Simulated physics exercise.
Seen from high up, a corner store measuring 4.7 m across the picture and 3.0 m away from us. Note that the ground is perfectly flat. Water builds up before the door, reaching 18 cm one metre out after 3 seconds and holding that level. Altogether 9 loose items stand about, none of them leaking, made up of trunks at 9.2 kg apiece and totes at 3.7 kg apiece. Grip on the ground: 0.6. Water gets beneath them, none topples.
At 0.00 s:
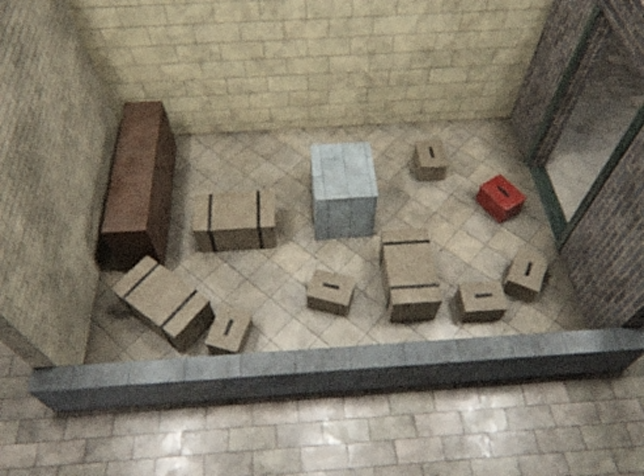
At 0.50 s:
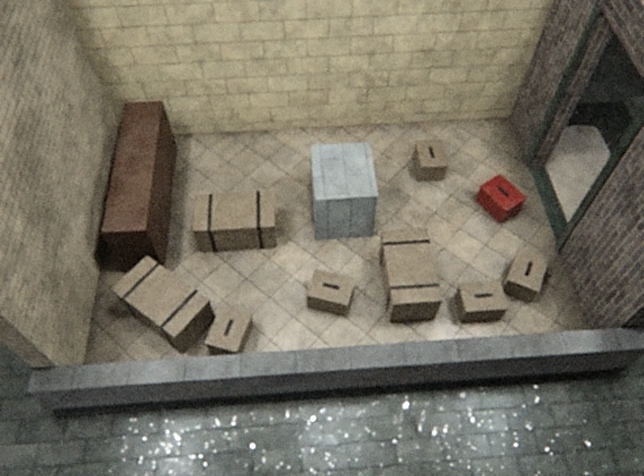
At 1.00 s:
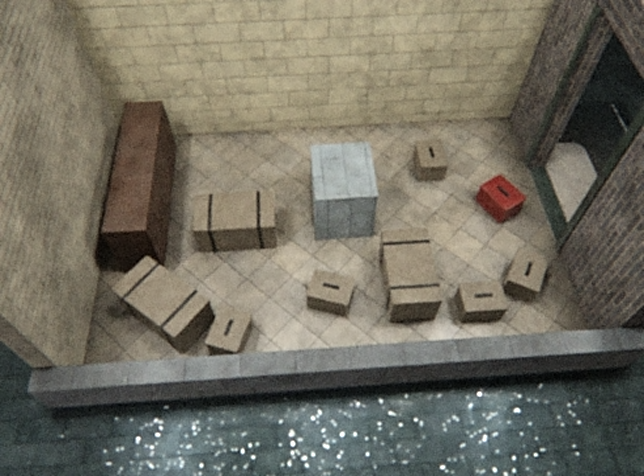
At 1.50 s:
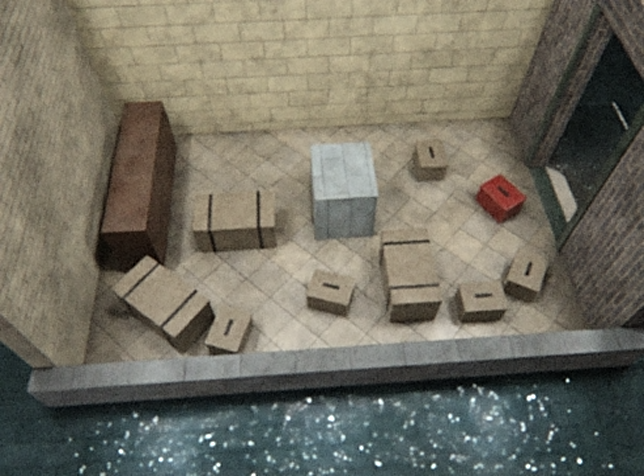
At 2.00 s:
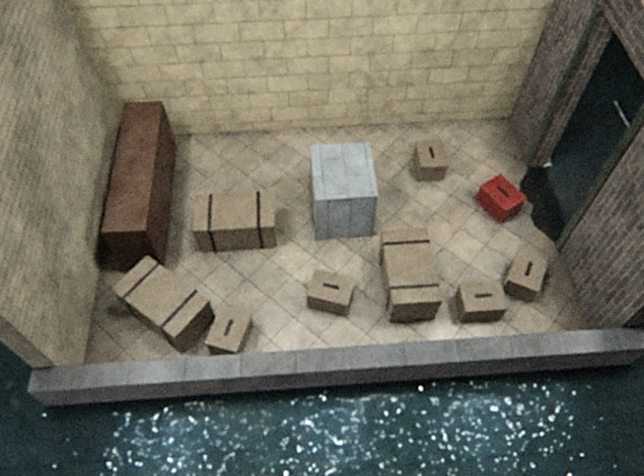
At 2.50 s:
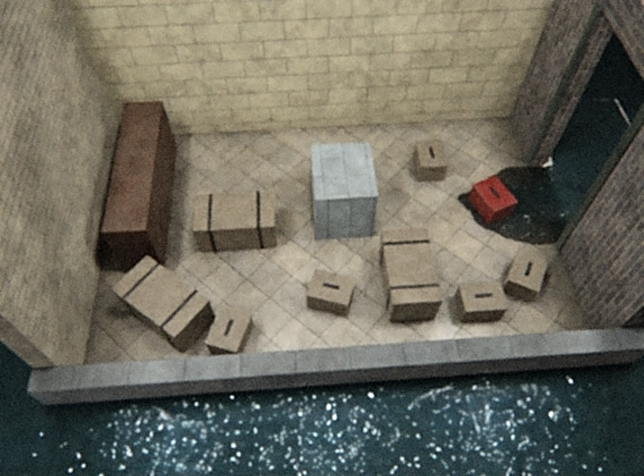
Dark water spreads over the paving outside a walled room scattered with boxes, first wetting the ground, then covering it beyond the low front wall and the doorway at right. It then creeps through the doorway onto the tiled floor, and the red box shifts slightly left while the others stay still.
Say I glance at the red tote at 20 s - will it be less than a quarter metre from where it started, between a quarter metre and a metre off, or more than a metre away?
You'll find it more than a metre away.
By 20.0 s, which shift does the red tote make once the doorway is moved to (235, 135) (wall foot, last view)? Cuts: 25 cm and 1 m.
Under that change the red tote is pushed well away.
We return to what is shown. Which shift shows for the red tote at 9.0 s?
About 300 cm out of place.
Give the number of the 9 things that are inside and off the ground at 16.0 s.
It comes to 9 of them.
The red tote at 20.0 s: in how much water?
Roughly 13 cm deep.
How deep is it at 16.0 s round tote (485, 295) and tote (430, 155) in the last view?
I'd put it at 10 cm and 11 cm respectively.
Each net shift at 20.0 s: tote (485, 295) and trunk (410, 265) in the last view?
In that order: 80 cm, 120 cm.
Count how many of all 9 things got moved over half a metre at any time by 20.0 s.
That makes 8.
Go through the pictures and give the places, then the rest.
In the first frame, the red tote at (503, 192) rests on the ground; 0.0 m2 under water; 0 of 9 have shifted.
In the second frame, the red tote at (503, 192) rests on the ground; water covers 0.0 m2; 0 of 9 have shifted.
In the third frame, the red tote at (503, 192) rests on the ground; 0.0 m2 under water; 0 of 9 have shifted.
In the fourth frame, the red tote at (503, 192), on the bottom; water covers 0.0 m2; 0 of 9 have shifted.
In the fifth frame, the red tote at (503, 192), on the bottom; 0.1 m2 under water; 0 of 9 have shifted.
In the sixth frame, the red tote at (495, 193) rests on the ground, 10 cm from its start; 0.5 m2 under water; 1 of 9 have shifted.
After 4.0 s the red tote is near (387, 205), 1.3 m from its start, aground; 0 afloat.
After 9.0 s the red tote is near (244, 253), 2.8 m from its start, afloat; 9 afloat.
After 16.0 s the red tote is near (338, 329), 2.4 m from its start, afloat; 9 afloat.
After 20.0 s the red tote is near (270, 306), 2.7 m from its start, afloat; 9 afloat.
